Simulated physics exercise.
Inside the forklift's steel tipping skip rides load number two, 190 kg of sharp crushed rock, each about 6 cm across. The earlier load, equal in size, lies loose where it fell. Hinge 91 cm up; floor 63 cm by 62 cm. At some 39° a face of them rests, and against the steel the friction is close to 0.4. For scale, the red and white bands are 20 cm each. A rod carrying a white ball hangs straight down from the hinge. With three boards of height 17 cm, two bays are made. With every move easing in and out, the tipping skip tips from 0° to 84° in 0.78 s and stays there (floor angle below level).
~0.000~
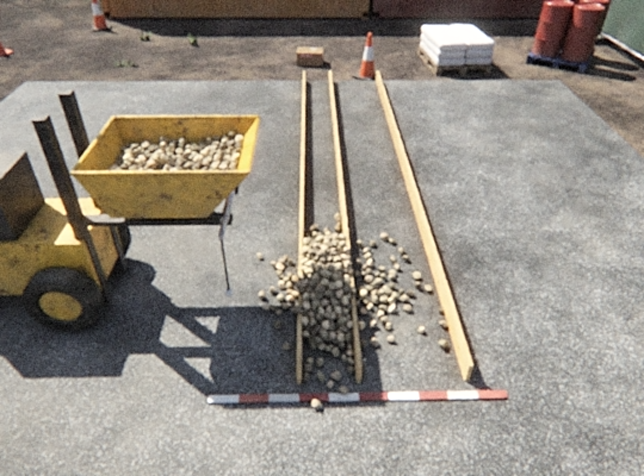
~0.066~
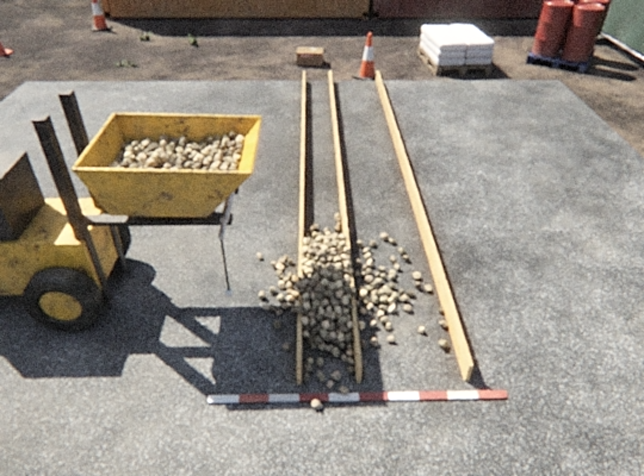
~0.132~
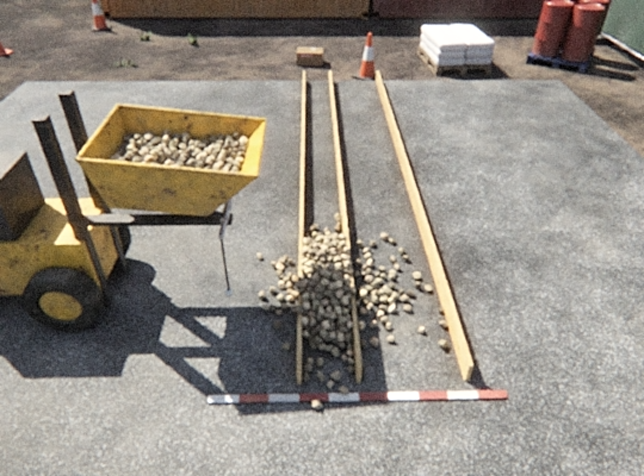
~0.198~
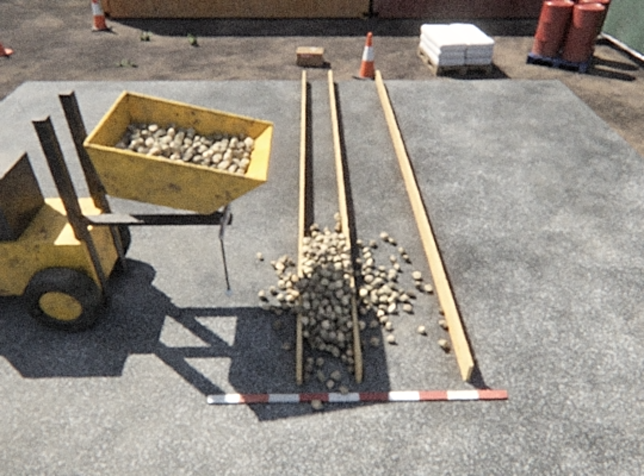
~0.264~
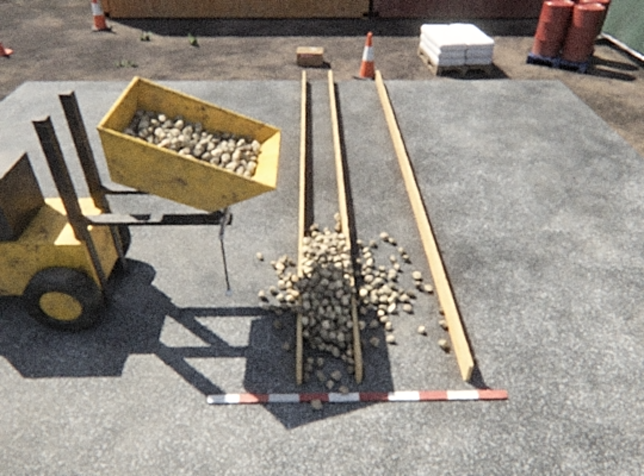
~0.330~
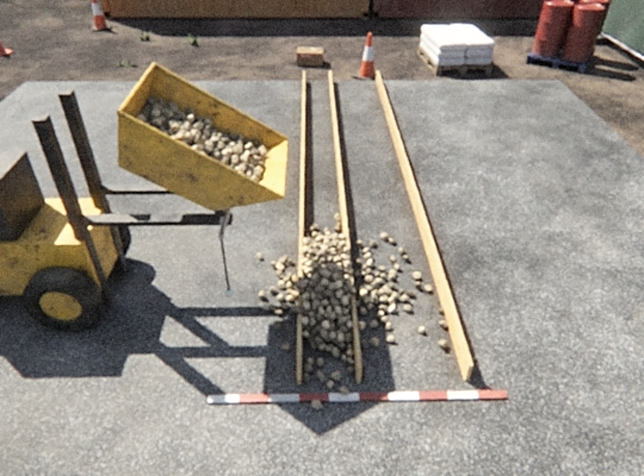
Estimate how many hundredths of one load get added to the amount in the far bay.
About 79 hundredths.
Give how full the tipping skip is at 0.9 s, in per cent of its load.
Close to 80 in a hundred is still held.
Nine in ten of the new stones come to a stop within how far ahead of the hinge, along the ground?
Close to 150 centimetres.
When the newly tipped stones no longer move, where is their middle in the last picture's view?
The middle ends up near (378, 283).
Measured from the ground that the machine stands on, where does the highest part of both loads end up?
Close to 38 centimetres up.
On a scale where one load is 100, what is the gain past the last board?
0 % of a load.
After 0.6 s the floor is at 70°; in per cent of one load, 100 in the tipping skip, 5 short of the bays, 85 in the near bay, 10 in the far bay; the foremost stones are at (427, 300).
After 0.9 s the floor is at 84°; in per cent of one load, 80 in the tipping skip, 5 short of the bays, 105 in the near bay, 10 in the far bay; the foremost stones are at (427, 300).
After 1.2 s the floor is at 84°; in per cent of one load, 6 in the tipping skip, 5 short of the bays, 121 in the near bay, 69 in the far bay; the foremost stones are at (438, 300).
After 3.6 s the floor is at 84°; in per cent of one load, 0 in the tipping skip, 8 short of the bays, 103 in the near bay, 89 in the far bay; the foremost stones are at (443, 292). Net gain in the far bay, 79.
